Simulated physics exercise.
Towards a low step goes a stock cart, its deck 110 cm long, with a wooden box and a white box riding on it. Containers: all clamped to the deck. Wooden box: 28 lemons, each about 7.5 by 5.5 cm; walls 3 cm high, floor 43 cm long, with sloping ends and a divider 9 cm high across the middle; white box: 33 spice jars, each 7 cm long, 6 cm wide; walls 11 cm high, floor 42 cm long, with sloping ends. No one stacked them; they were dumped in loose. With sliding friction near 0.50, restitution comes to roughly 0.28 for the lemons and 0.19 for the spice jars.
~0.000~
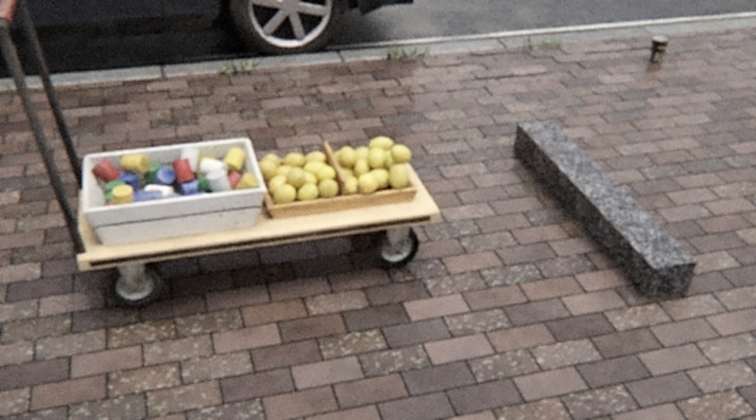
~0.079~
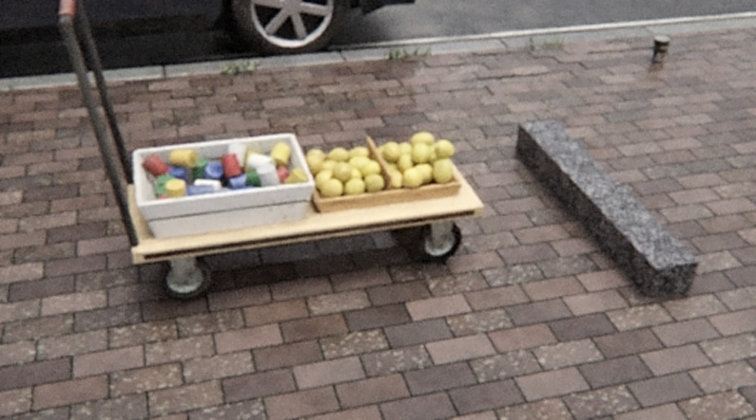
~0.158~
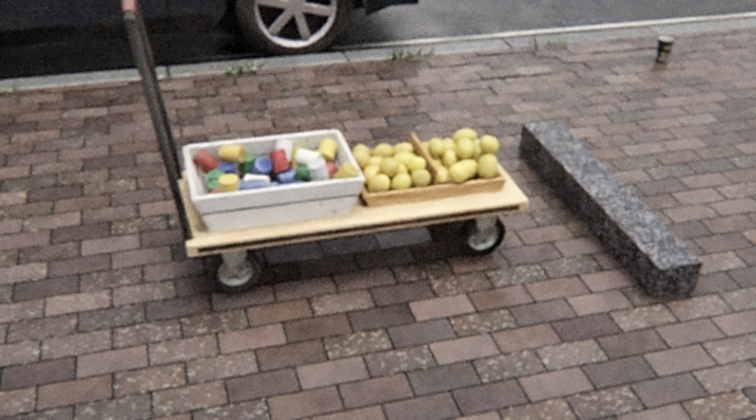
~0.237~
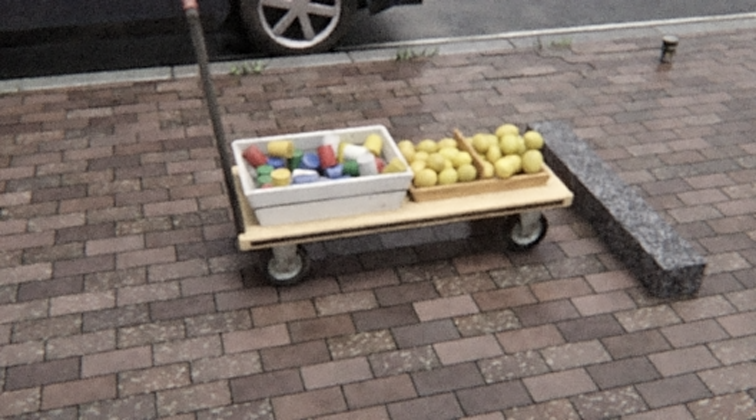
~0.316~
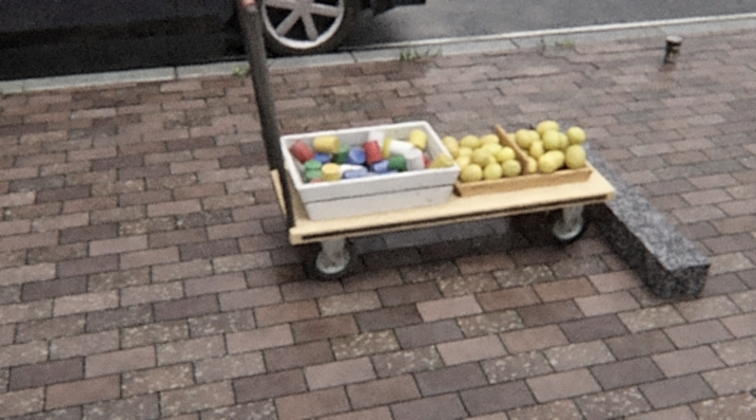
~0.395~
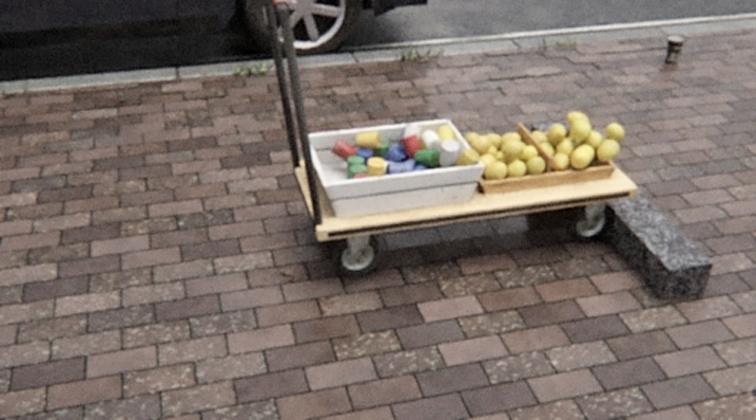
A flat wooden cart with a dark upright handle at its left end rolls to the right across wet reddish-brown brick paving, seen from slightly above. It carries a white box of small red, yellow, blue, green and white containers on the left and a divided wooden box of yellow lemons on the right, near a speckled grey stone block. The cart reaches the block as the contents shift rightward, while the camera pans slightly.
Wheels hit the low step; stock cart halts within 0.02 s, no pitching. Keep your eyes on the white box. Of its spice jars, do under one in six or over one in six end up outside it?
Under one in six do.
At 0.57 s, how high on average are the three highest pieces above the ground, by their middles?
38 cm.
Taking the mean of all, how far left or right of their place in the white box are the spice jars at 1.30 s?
About 6 cm to the right.
After 0.45 s, 3 of 28 out of the wooden box and 0 of 33 out of the white box.
After 0.57 s, 6 of 28 out of the wooden box and 0 of 33 out of the white box.
After 0.80 s, 7 of 28 out of the wooden box and 0 of 33 out of the white box.
Outcome (at 1.30 s), 7 of 28 out of the wooden box and 0 of 33 out of the white box. Asked share, 0 of 33, 0 per cent.
